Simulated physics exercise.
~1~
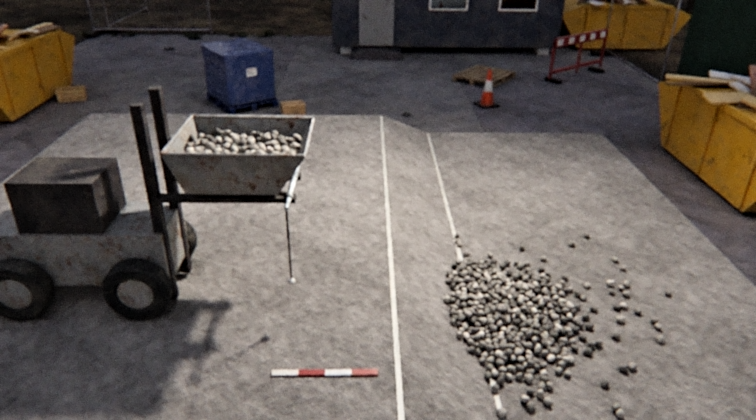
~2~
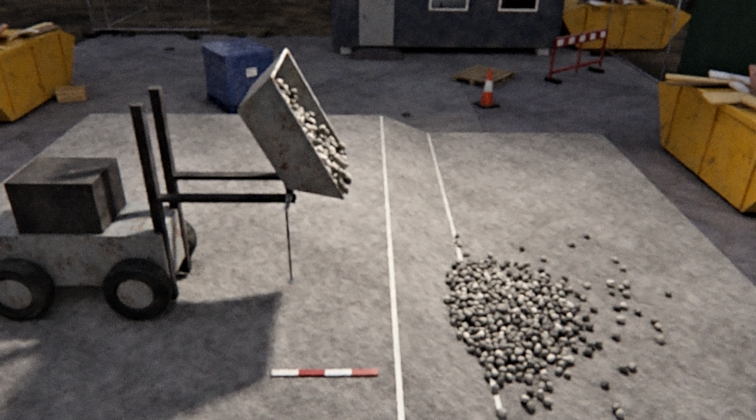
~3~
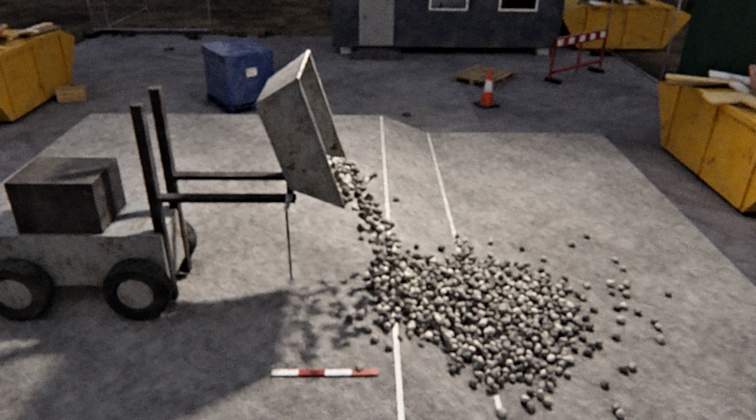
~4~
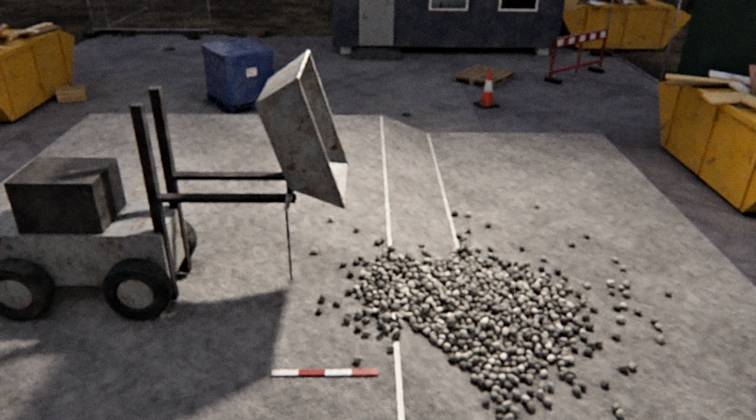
A forklift's steel skip tips to the right, pouring pale and dark stones beside an earlier heap, and stays tilted, emptied.
